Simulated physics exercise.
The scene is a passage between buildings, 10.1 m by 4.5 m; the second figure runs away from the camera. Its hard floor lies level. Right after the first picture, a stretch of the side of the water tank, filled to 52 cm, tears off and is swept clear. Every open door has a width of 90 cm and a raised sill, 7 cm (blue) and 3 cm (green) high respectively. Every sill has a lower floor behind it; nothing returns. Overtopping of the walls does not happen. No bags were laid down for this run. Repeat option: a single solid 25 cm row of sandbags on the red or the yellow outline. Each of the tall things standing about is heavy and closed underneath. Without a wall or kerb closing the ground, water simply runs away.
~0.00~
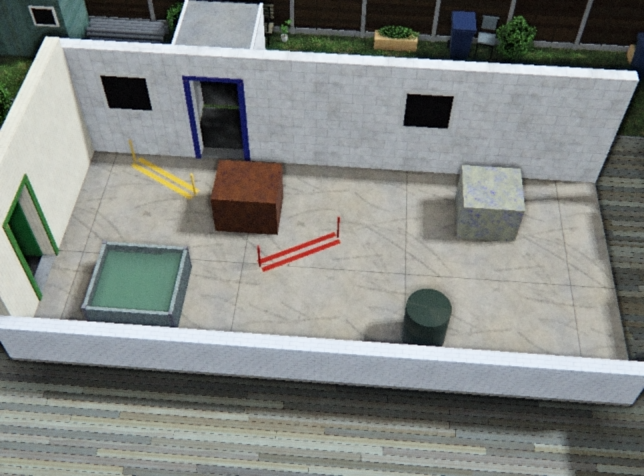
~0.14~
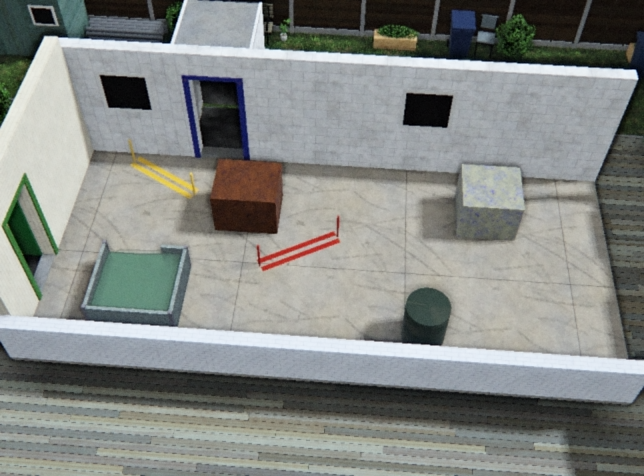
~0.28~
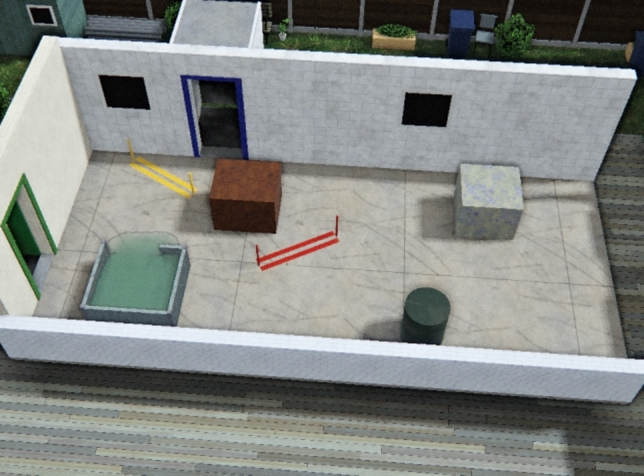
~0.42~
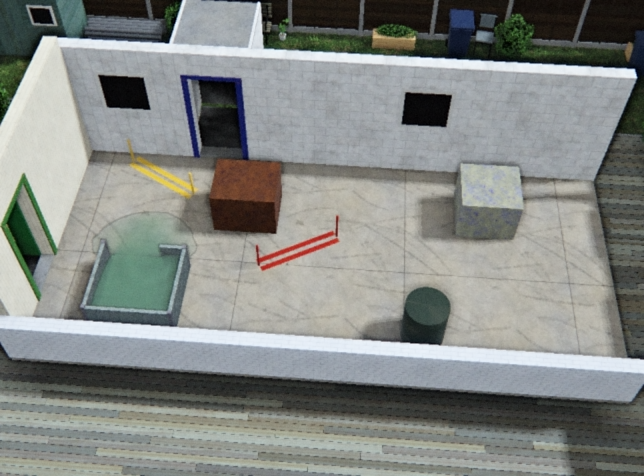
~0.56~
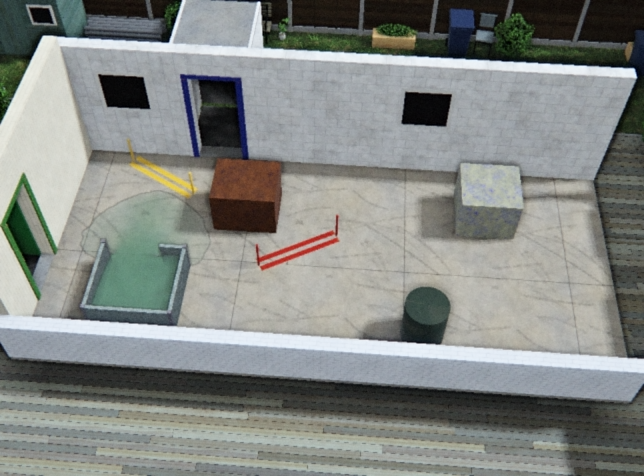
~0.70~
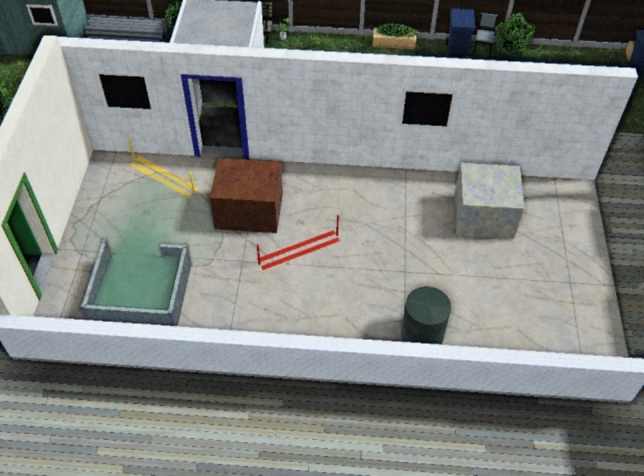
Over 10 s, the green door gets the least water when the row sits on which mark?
When it sits on the red mark.
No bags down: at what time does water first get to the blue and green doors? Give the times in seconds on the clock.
Blue: 1.3 s; green: 3.0 s.
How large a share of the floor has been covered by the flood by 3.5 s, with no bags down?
Roughly 25 per cent of the floor is wet.
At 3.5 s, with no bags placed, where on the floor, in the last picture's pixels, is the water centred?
Centre estimate: Near (158, 209).
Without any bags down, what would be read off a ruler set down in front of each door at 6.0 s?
So blue stands at 8 cm, while green stands at 3 cm.
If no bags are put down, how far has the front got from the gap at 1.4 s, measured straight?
It's got to near 3.2 m out by then.
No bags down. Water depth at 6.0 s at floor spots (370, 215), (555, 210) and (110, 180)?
Roughly 2, 0 and 6 cm.
After 1.4 s water covers 20 % of the floor and is deepest (24 cm) near (133, 260) in the run without bags; in at the green door, 0 L with no bags, 0 L with the row on red, 0 L on yellow.
After 2.2 s water covers 20 % of the floor and is deepest (28 cm) near (100, 158) in the run without bags; in at the green door, 0 L with no bags, 0 L with the row on red, 0 L on yellow.
After 3.5 s water covers 25 % of the floor and is deepest (14 cm) near (131, 200) in the run without bags; in at the green door, 0 L with no bags, 0 L with the row on red, 0 L on yellow.
After 6.0 s water covers 40 % of the floor and is deepest (10 cm) near (213, 205) in the run without bags; in at the green door, 0 L with no bags, 0 L with the row on red, 6 L on yellow.
After 10.0 s water covers 55 % of the floor and is deepest (6 cm) near (26, 338) in the run without bags; in at the green door, 1 L with no bags, 2 L with the row on red, 32 L on yellow.
